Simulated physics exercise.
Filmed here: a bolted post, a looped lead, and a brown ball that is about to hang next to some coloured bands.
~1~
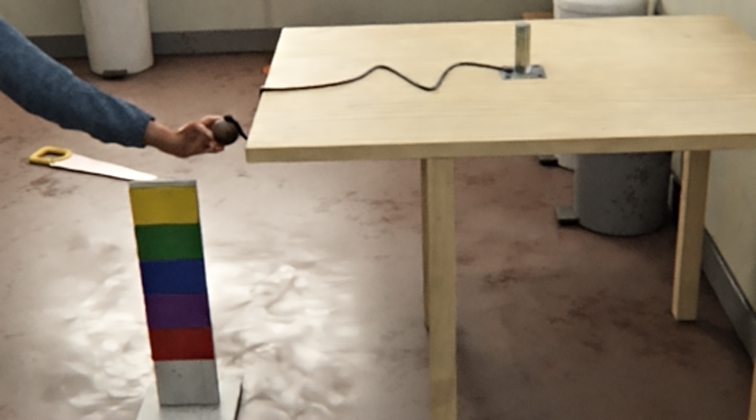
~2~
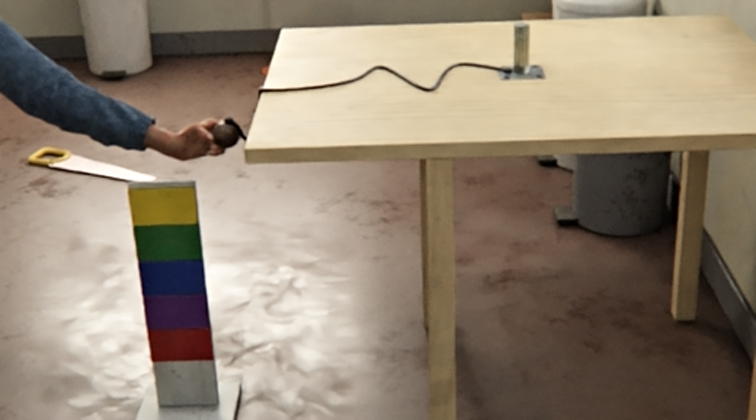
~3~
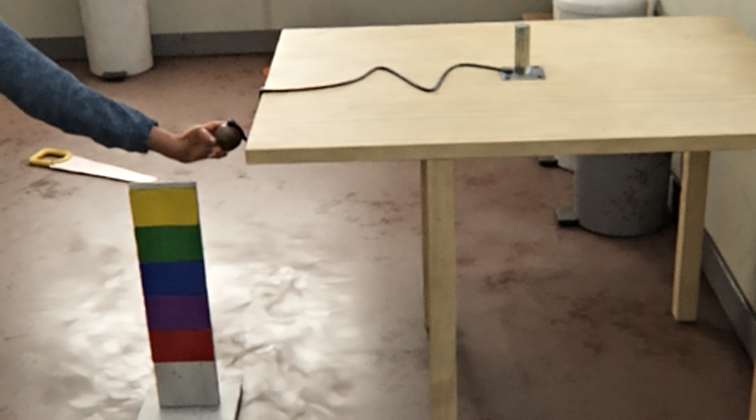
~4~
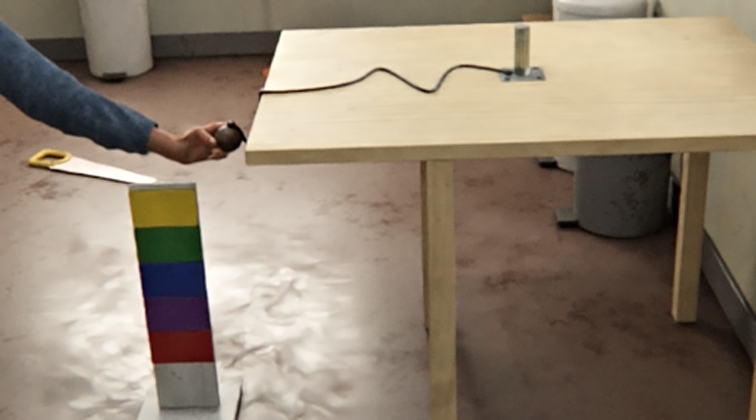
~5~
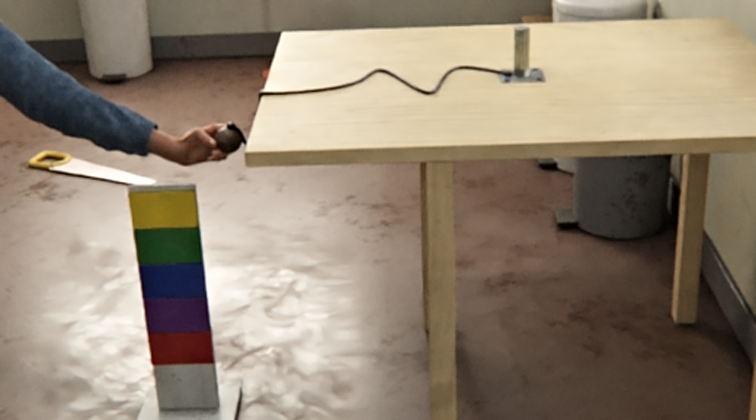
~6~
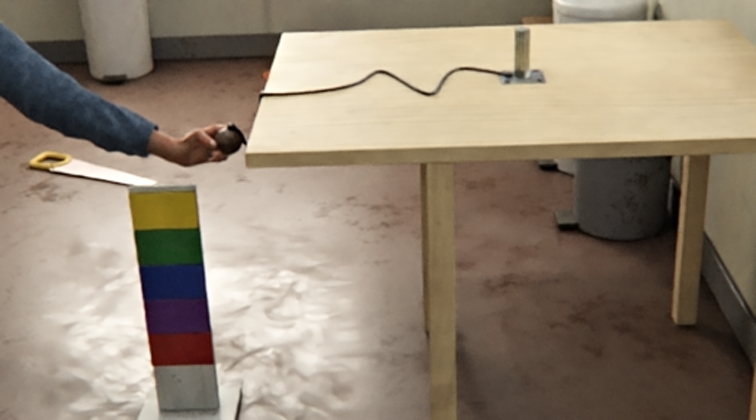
A hand holds a brown ball almost still beside a table with a looped lead.
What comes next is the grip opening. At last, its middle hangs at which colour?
At purple.
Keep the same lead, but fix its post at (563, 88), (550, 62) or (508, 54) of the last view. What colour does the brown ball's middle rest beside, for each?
In turn, blue, then blue, then purple.
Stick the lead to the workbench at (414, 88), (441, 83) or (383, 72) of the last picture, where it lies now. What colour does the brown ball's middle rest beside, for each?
First try green, second try blue, third try yellow.
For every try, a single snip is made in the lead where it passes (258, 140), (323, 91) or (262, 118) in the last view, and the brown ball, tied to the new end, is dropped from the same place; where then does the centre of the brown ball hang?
Estimated positions in order: (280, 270); (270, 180); (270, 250).
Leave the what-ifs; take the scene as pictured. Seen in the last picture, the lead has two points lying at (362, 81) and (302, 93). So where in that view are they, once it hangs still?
At (267, 122), then (274, 184).
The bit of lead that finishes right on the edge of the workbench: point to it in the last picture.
It lies at about (376, 73).
A little later, ball near (297, 310); level with purple.
Next, ball near (273, 307); level with purple.
When it is over, ball near (284, 309); level with purple. The purple one.
